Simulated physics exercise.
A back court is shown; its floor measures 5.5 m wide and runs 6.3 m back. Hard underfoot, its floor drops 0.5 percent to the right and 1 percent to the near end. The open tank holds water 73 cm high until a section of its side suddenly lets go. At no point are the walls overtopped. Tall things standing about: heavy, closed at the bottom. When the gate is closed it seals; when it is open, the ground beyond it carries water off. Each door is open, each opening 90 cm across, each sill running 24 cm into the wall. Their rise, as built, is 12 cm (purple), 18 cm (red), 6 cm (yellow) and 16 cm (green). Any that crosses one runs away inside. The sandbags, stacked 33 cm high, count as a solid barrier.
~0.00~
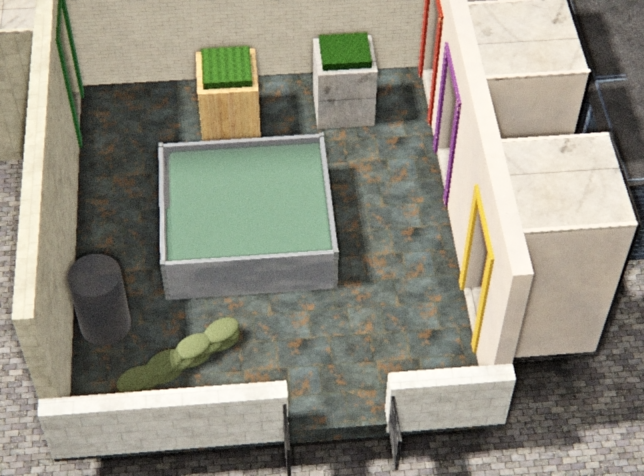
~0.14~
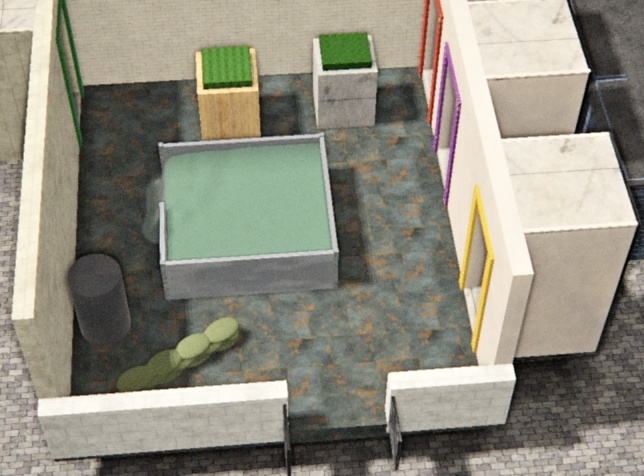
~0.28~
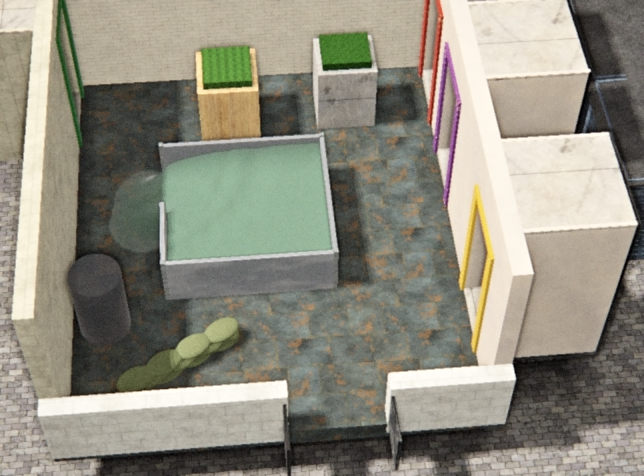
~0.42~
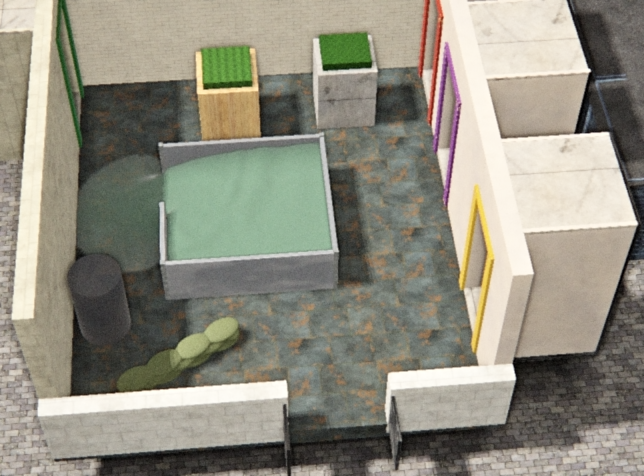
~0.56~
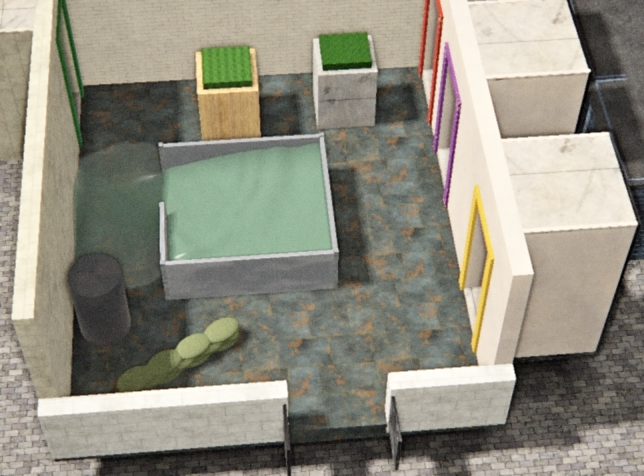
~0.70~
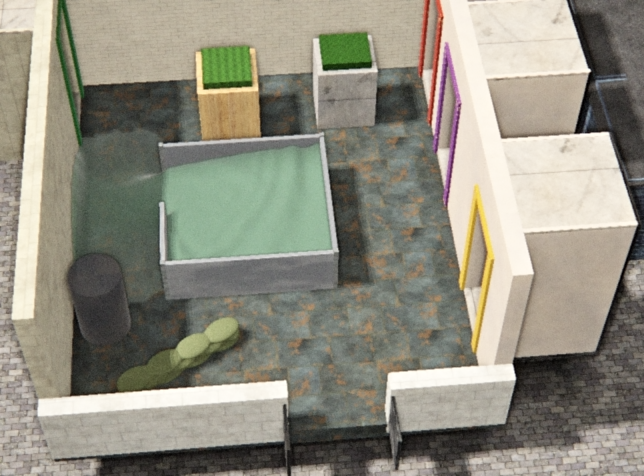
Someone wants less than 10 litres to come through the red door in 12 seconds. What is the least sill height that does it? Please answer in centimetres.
It needs to be around 21 cm high.
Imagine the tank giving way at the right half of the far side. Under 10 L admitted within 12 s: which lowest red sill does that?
In that case you'd want it roughly 34 cm high.
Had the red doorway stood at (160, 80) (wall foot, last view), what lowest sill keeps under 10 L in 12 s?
22 cm.
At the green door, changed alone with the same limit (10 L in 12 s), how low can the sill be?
At the green door you'd want roughly 26 cm.
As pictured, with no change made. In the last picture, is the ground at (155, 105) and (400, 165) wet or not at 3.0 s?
Note: Point one reached; point two not yet reached.
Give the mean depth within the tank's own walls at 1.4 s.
The average depth is some 54 cm.
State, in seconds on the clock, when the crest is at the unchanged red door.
About 4.0 seconds.
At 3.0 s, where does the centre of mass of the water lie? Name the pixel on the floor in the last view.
(195, 219) or so.
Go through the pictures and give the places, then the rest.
The first frame shows the open tank at (246, 200) is whole and still, 73 cm deep; the red door at (431, 52) is dry.
In the second frame, the gap is at (167, 200), the front 0.3 m out at (147, 233); the back of the open tank holds 73 cm.
In the third frame, the gap is at (167, 200), the front 0.8 m out at (114, 229); the back of the open tank holds 73 cm.
In the fourth frame, the gap is at (167, 201), the front 1.3 m out at (77, 238); the back of the open tank holds 73 cm.
In the fifth frame, the front is at a hidden place, 1.4 m from the gap at (167, 201); 2.9 m2 of floor is wet, 73 cm left at the back.
In the sixth frame, the front is at a hidden place, 1.7 m from the gap at (167, 201); 3.2 m2 of floor is wet, 70 cm left at the back; the red door at (431, 52), 4.6 m from the gap, is still 4.4 m from the nearest water.
After 1.4 s water covers 20 % of the floor, deepest (50 cm) near (90, 215); it has not reached the red door.
After 3.0 s water covers 45 % of the floor, deepest (37 cm) near (88, 305); it has not reached the red door.
After 12.0 s water covers 95 % of the floor, deepest (16 cm) near (70, 431); 11 cm at the red door, 26 litres in over its 18 cm sill.
At the red door as built, the water arrived by 3.4 s and peaked near 18 cm at 4.2 s.
With a sill of 19.5 cm, 17 litres would have come in within the 12 s; with 23 cm, 5 litres. So under 10 litres takes about 21 cm.
